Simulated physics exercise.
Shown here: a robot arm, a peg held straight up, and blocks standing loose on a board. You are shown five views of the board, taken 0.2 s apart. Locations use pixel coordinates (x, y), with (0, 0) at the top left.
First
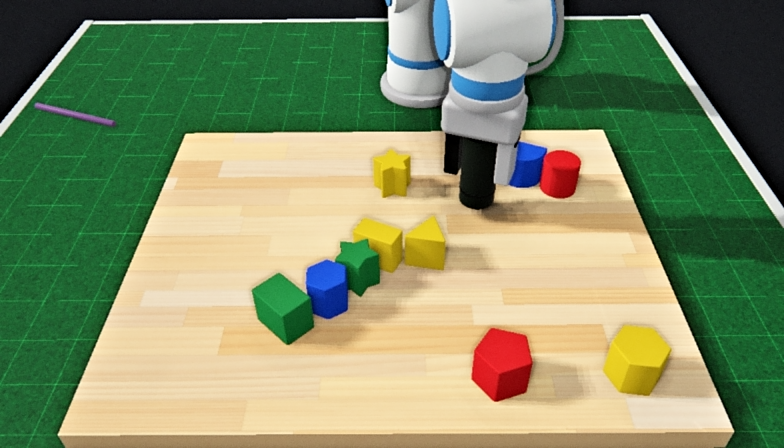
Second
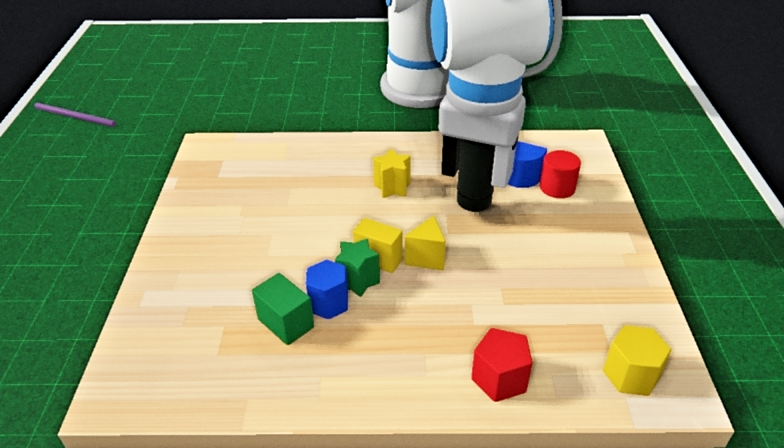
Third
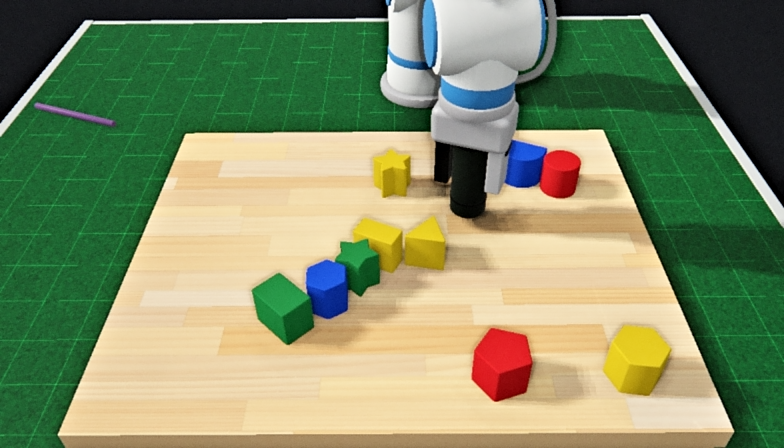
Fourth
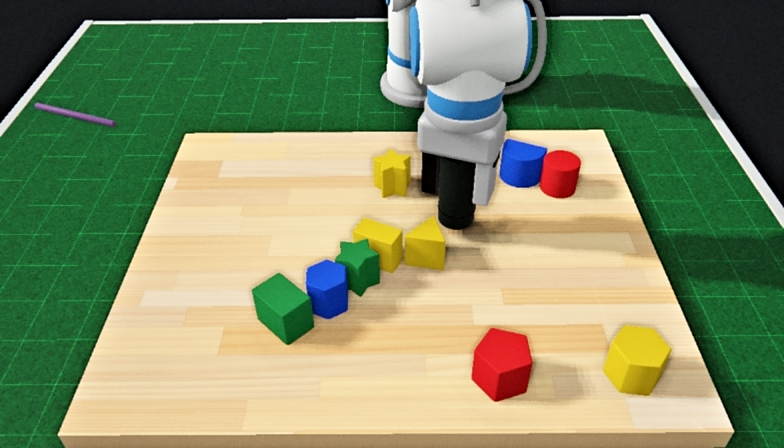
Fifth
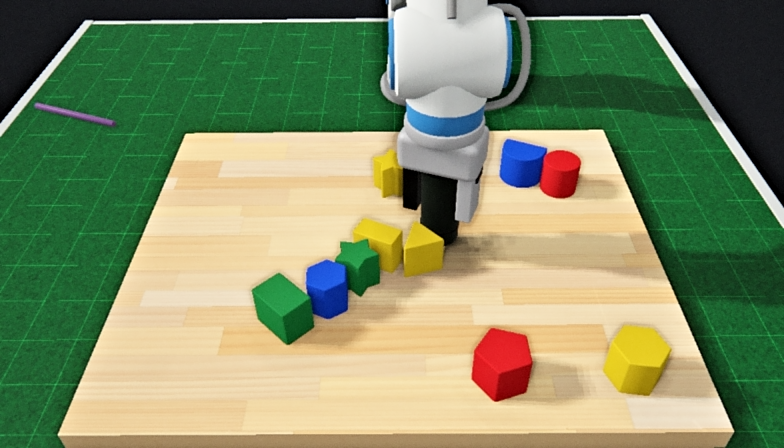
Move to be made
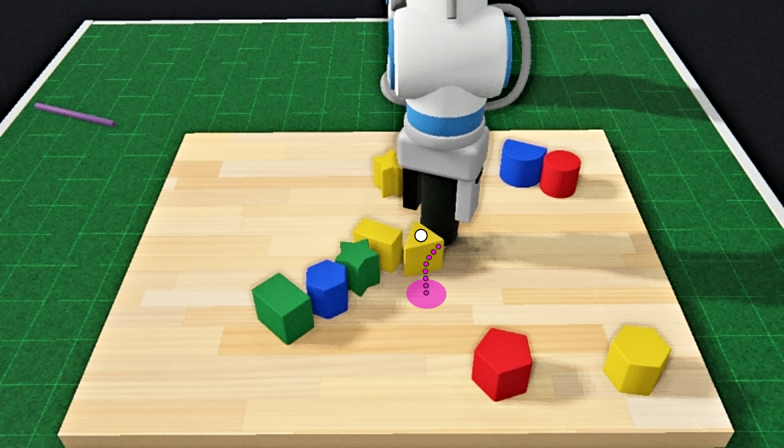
A robot arm lowered its black peg toward the left and nearer the viewer across a wooden board of colourful blocks, then nudged the yellow three-sided block slightly, while the other blocks stayed still.
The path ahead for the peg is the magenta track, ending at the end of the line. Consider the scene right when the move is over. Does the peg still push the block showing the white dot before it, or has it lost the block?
I'd say it has come free.
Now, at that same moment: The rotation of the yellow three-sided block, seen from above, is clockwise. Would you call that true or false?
True.
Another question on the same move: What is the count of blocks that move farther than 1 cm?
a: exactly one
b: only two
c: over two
My answer is option a.
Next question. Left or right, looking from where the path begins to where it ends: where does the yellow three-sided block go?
It moves over to the right.
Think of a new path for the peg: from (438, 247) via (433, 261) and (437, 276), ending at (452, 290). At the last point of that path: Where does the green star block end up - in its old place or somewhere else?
By then it is still where it was.
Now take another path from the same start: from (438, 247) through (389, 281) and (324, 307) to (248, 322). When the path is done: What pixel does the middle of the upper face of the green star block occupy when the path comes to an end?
So, by the moment the path ends, you'll find the top centre of the green star block at (314, 252).
Drawn move, from (438, 247) through (428, 260) and (426, 276) to (426, 294); the dot is on the yellow three-sided block.
The first path, step by step. Halfway along, peg (426, 257); yellow three-sided block (404, 257).
At the end, peg (427, 282); yellow oblong still; yellow three-sided block (394, 272), turned 30° clockwise.
